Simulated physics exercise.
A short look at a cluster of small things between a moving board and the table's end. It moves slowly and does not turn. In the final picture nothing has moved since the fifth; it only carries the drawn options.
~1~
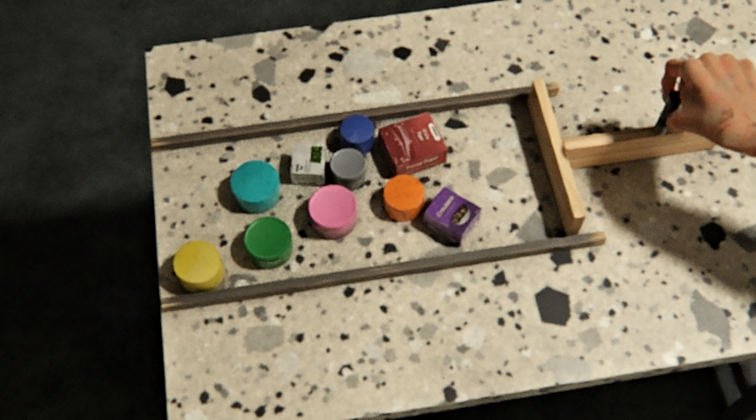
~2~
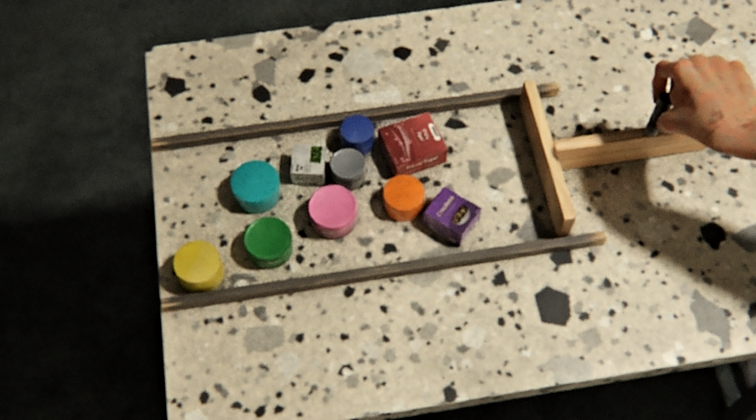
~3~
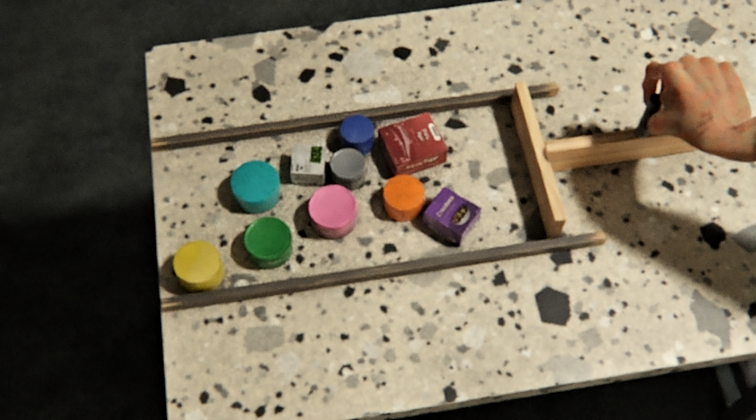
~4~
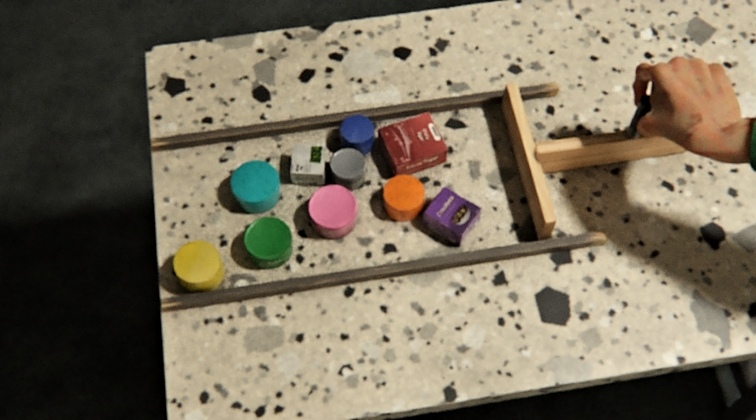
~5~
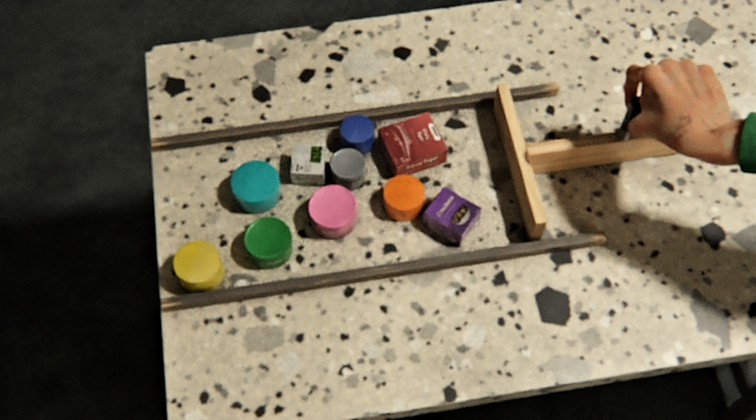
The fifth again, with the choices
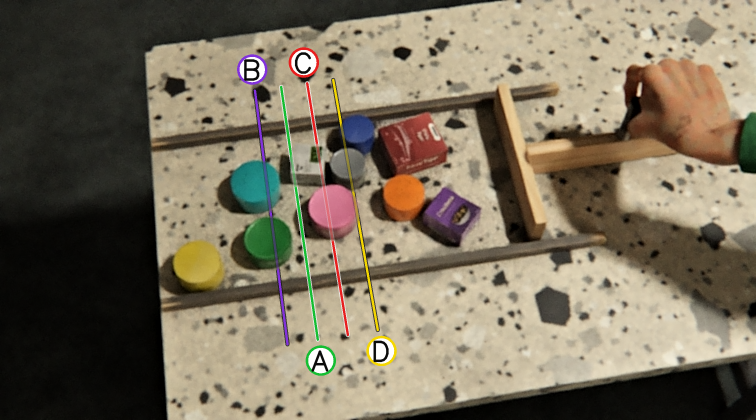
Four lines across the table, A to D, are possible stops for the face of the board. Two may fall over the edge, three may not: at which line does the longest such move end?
Up to line B.
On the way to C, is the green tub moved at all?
Yes.
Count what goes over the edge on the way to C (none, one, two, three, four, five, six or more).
In all, none.
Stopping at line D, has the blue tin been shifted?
Yes.
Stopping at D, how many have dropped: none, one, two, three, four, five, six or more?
In all, none.
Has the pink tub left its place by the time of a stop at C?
By then, yes.
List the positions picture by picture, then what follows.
The first picture shows turquoise pot (256, 187); orange pot (404, 198); red box (412, 145).
The second picture shows board (549, 146); purple box (452, 217).
The third picture shows board (540, 148); green tub (269, 243).
The fourth picture shows board (530, 149); pink tub (334, 212).
The fifth picture shows board (521, 150); yellow tin (199, 267); turquoise pot (256, 187); orange pot (404, 198).
On the marked copy, A at (298, 204); B at (270, 208); C at (326, 200); D at (354, 196).
Following B. Soon after the start, board (432, 163); blue tin (342, 137); purple box (405, 224).
Later, board (343, 176); turquoise pot (222, 208); white packet (230, 170).
In the end, board (272, 186); yellow tin (160, 276); turquoise pot (158, 220); none fallen.
As for the rest, A is within the limit but short; C is within the limit but short; D is within the limit but short.
